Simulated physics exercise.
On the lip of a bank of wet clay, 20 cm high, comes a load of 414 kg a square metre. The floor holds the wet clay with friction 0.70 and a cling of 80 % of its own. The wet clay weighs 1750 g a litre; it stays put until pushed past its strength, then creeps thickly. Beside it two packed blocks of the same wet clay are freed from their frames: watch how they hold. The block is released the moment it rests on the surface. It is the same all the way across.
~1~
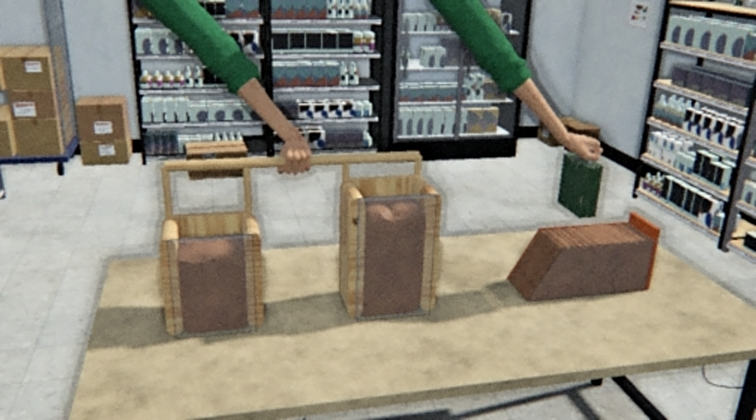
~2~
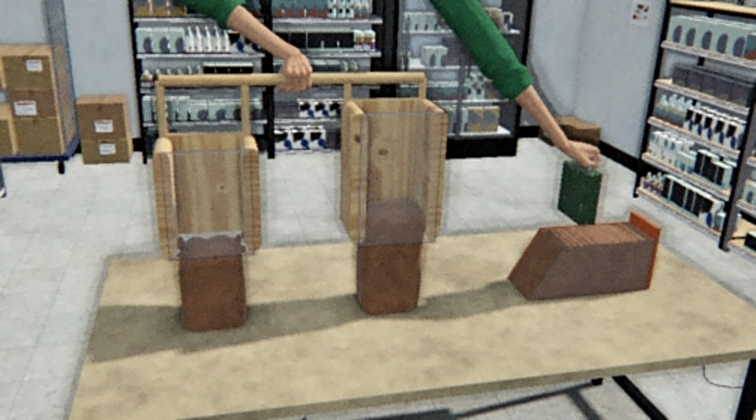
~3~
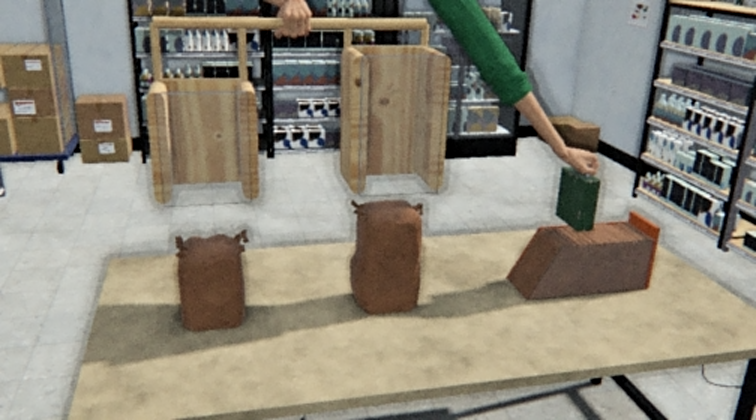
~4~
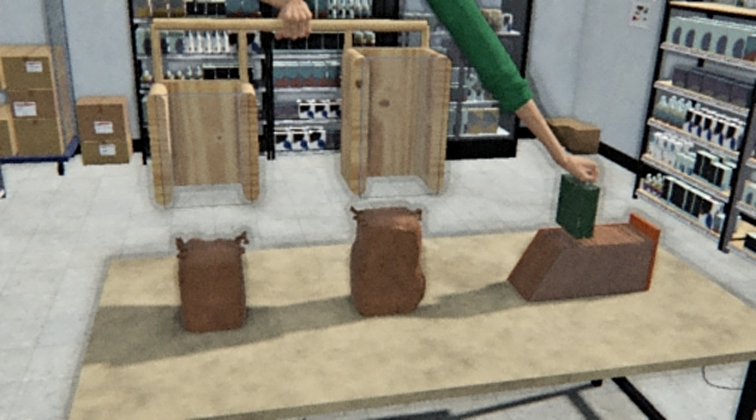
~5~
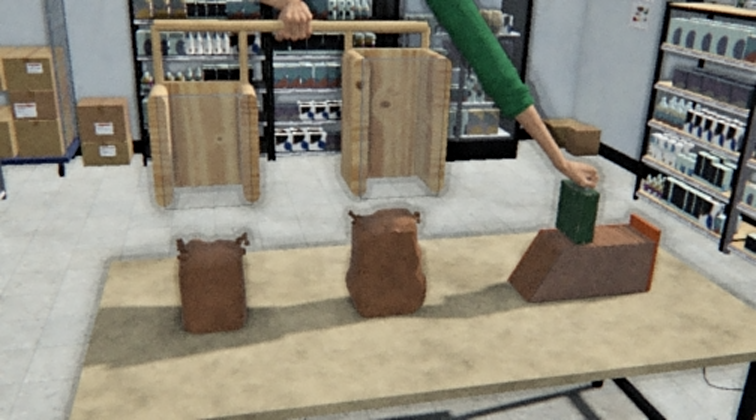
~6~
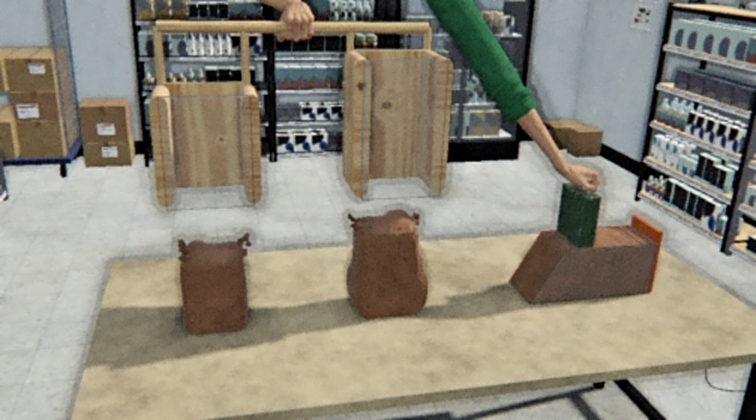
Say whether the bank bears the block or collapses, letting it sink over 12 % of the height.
Under that load the edge stands.
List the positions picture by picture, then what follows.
Crest of the wet clay at (611, 244); block heights 26 cm, 36 cm (left to right), in the first frame.
Crest of the wet clay at (611, 244); block heights 26 cm, 35 cm (left to right), in the second frame.
Crest of the wet clay at (611, 244); block heights 26 cm, 34 cm (left to right), in the third frame.
Crest of the wet clay at (611, 245); block heights 26 cm, 33 cm (left to right), in the fourth frame.
Crest of the wet clay at (612, 246); block heights 26 cm, 32 cm (left to right), in the fifth frame.
Crest of the wet clay at (613, 247); block heights 26 cm, 32 cm (left to right), in the sixth frame.
Last picture + 0.14 s, the block is down by 2 % of the bank's height and stands upright.
Last picture + 0.31 s, the block is down by 2 % of the bank's height and stands upright.
Last picture + 0.47 s, the block is down by 2 % of the bank's height and stands upright.
Last picture + 0.64 s, the block is down by 2 % of the bank's height and stands upright.
Last picture + 0.91 s, the block is down by 2 % of the bank's height and stands upright.
